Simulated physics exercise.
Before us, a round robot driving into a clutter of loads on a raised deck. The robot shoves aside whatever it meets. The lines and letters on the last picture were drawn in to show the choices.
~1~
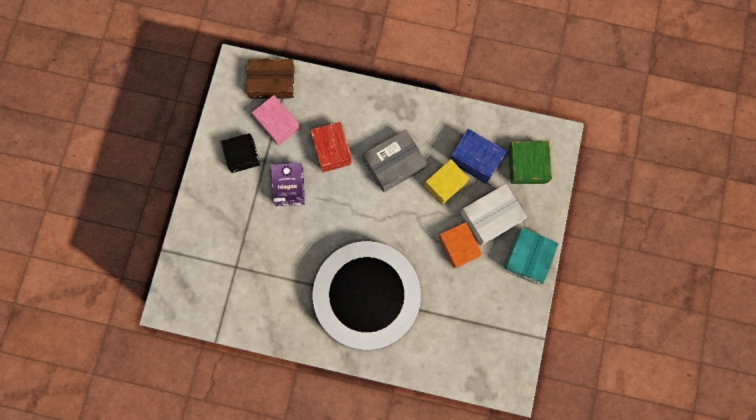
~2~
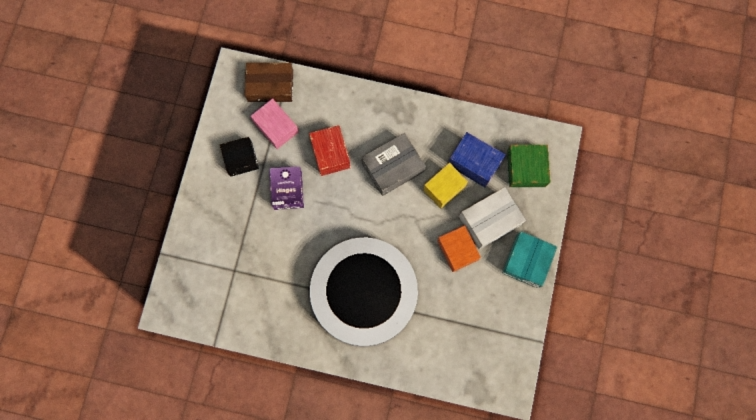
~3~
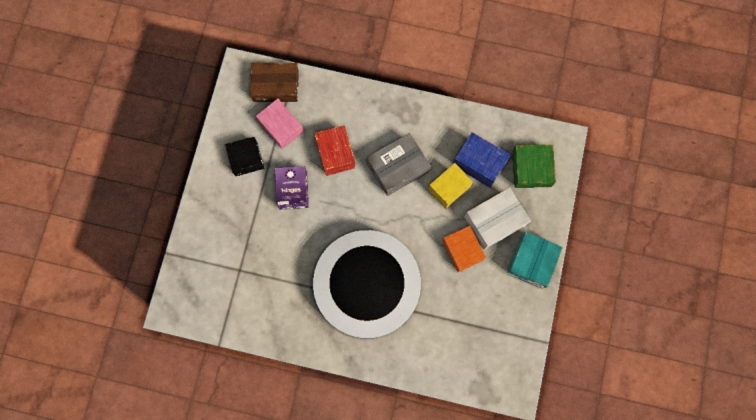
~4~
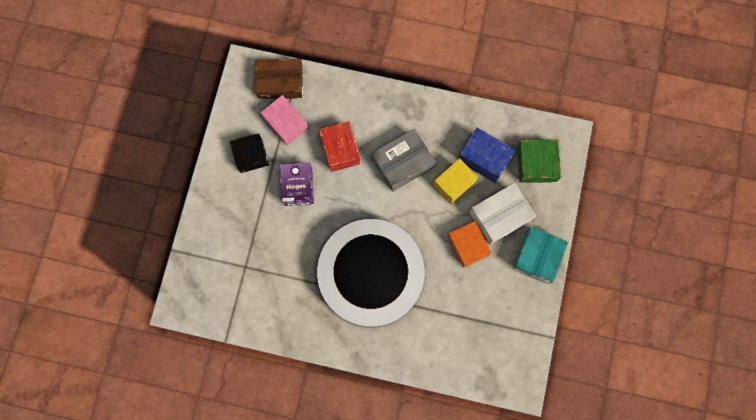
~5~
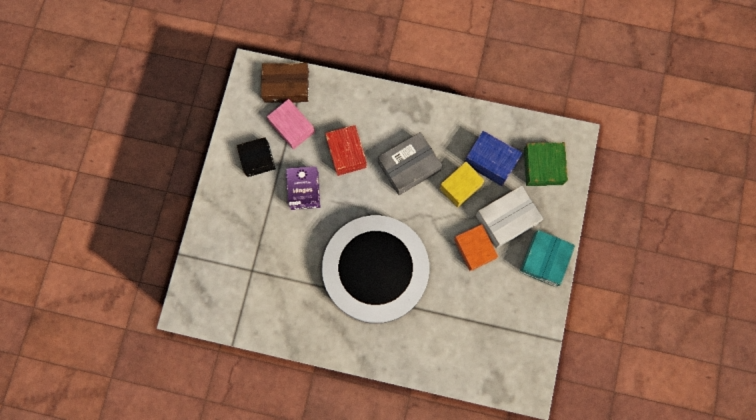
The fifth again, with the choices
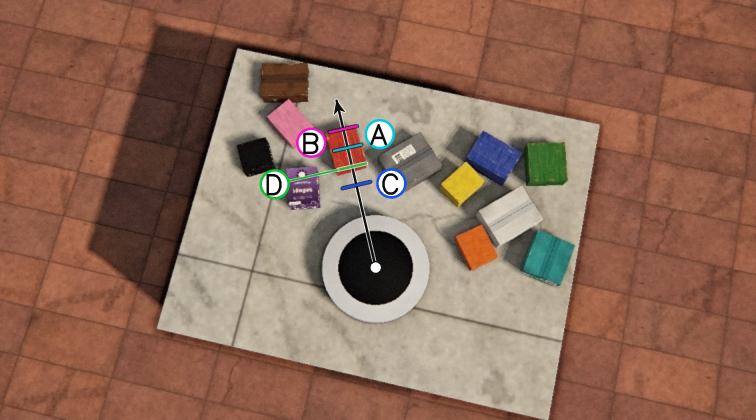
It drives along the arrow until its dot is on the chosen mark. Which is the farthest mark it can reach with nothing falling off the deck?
It can go as far as B.
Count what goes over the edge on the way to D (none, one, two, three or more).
By then, none.
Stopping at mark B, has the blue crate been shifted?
By then, no.
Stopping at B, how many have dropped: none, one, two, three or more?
By then, none.
On the marked copy, A at (348, 148); B at (343, 129); C at (356, 185); D at (352, 167); the arrow from (376, 268) to (336, 100); the white dot at (376, 268).
Following B. Soon after the start, robot (364, 219); grey parcel (412, 155); purple box (301, 185).
Later, robot (353, 169); red crate (336, 104); grey parcel (422, 140).
In the end, robot (344, 134); red crate (328, 70); black box (252, 156); nothing has fallen.
As for the rest, A is safe but short; C is safe but short; D is safe but short.
